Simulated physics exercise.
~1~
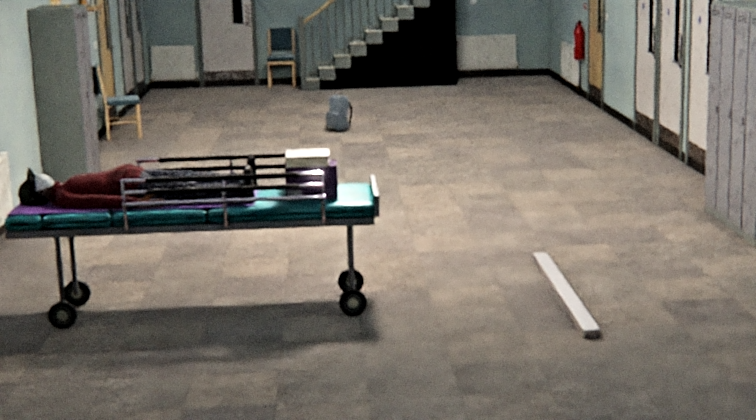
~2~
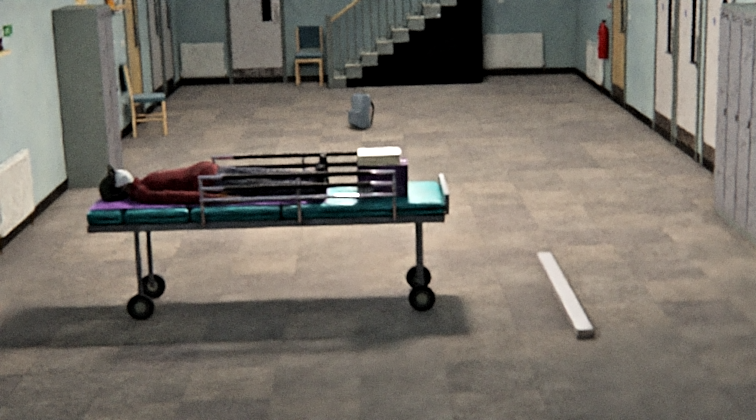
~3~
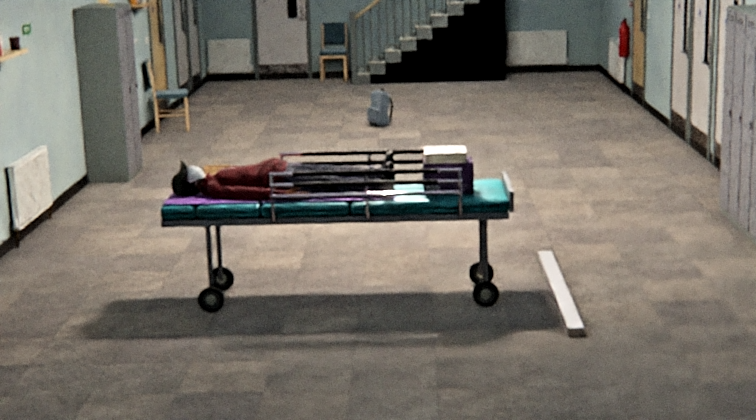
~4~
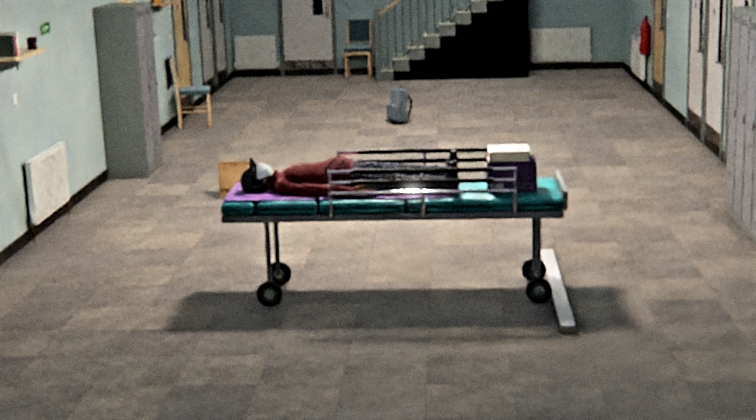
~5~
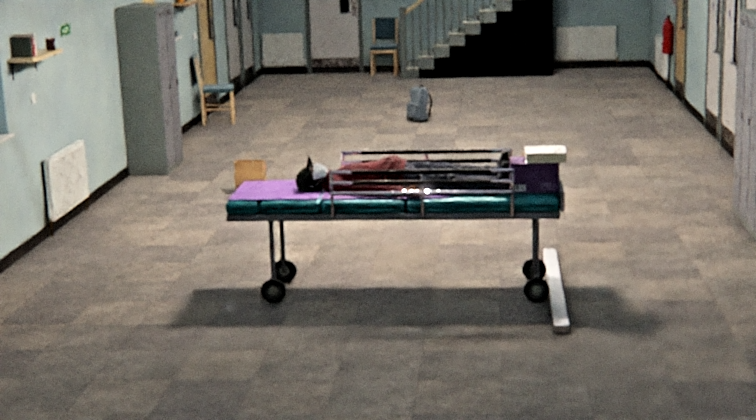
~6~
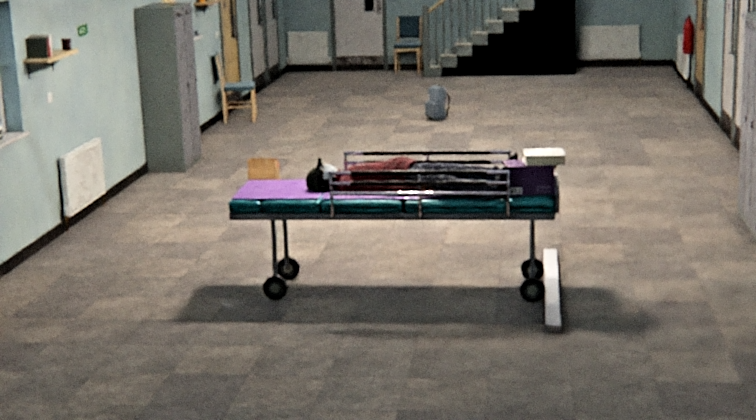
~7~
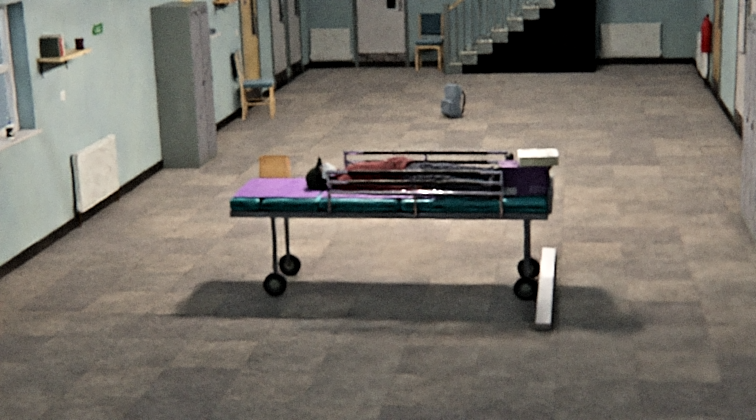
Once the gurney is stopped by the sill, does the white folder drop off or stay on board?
The white folder stays on board, ending up near the foot end of the gurney.
